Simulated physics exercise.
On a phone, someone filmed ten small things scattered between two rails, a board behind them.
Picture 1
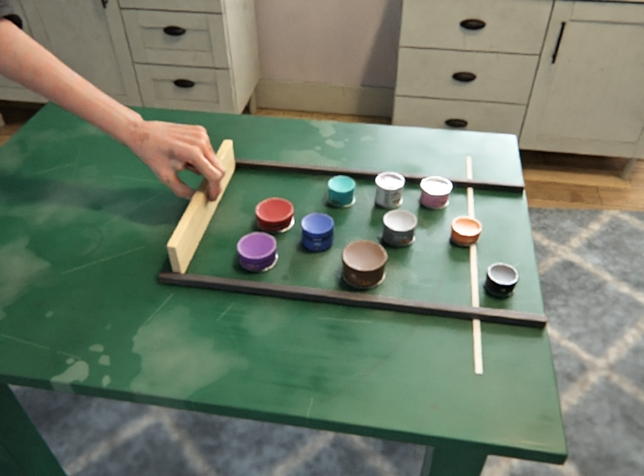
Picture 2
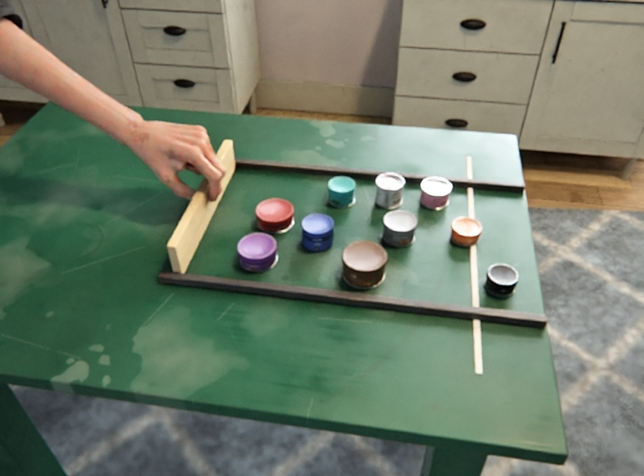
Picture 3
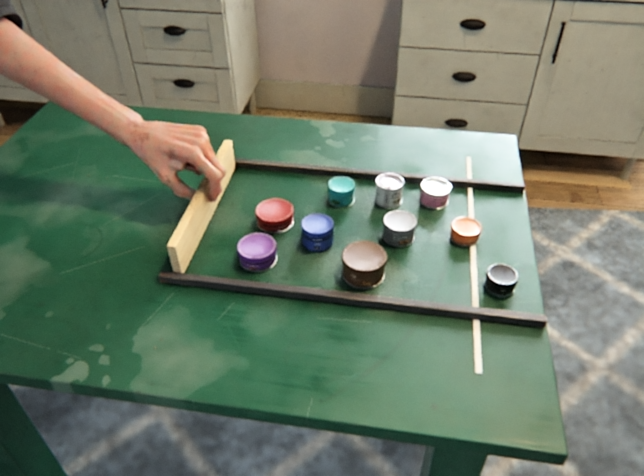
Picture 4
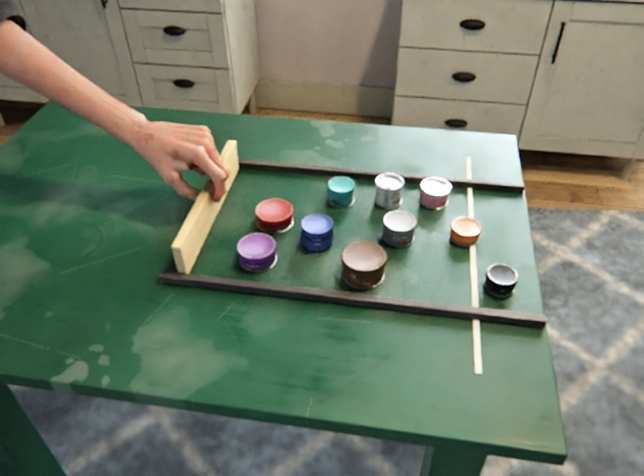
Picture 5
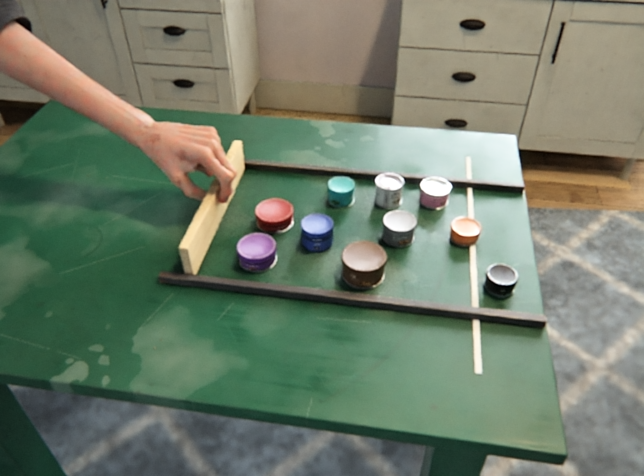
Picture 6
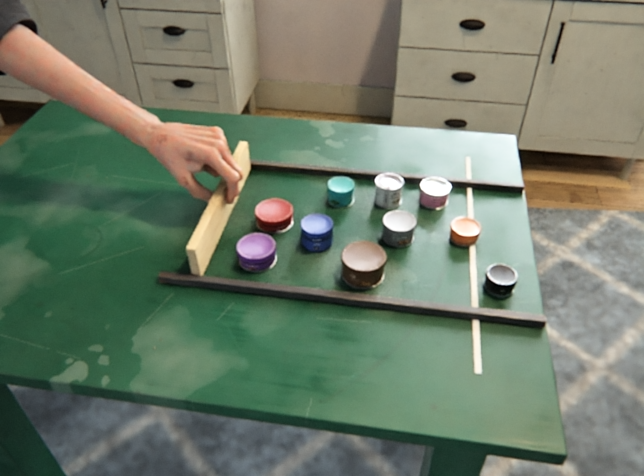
A hand slides a wooden board slightly right toward small colourful tins on a green table.
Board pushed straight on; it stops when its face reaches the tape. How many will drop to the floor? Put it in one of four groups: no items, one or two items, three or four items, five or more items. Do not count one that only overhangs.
Once it stops, the band for pieces knocked off is one to two, pretty clearly.
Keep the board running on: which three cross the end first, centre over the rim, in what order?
Sequence: 1) black tin, 2) brown tin, 3) orange pot.
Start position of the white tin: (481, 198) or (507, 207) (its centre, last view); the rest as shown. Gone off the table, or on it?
In the two tries the white tin is not knocked off and is not knocked off, in that order.
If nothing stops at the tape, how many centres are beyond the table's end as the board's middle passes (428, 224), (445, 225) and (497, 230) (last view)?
Going through the three positions, you'd get 0, 1 and 5.
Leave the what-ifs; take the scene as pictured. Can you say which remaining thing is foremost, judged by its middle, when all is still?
Looks like the brown tin to me.
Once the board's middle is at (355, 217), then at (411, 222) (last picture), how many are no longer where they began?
By the first moment it's 7, by the second it's 10.
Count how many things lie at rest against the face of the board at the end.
The count comes out at 5.
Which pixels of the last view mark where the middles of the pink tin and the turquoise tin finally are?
(513, 194), and the other (486, 207).
Early on, none off yet; black tin at rest near (500, 281); orange pot at rest near (465, 232); pink tin at rest near (434, 194).
A while later, none off yet; black tin at rest near (500, 281); orange pot at rest near (465, 232); pink tin travelled about its own width near (459, 192).
Finally, the number that fall off is one or two; lost, black tin.
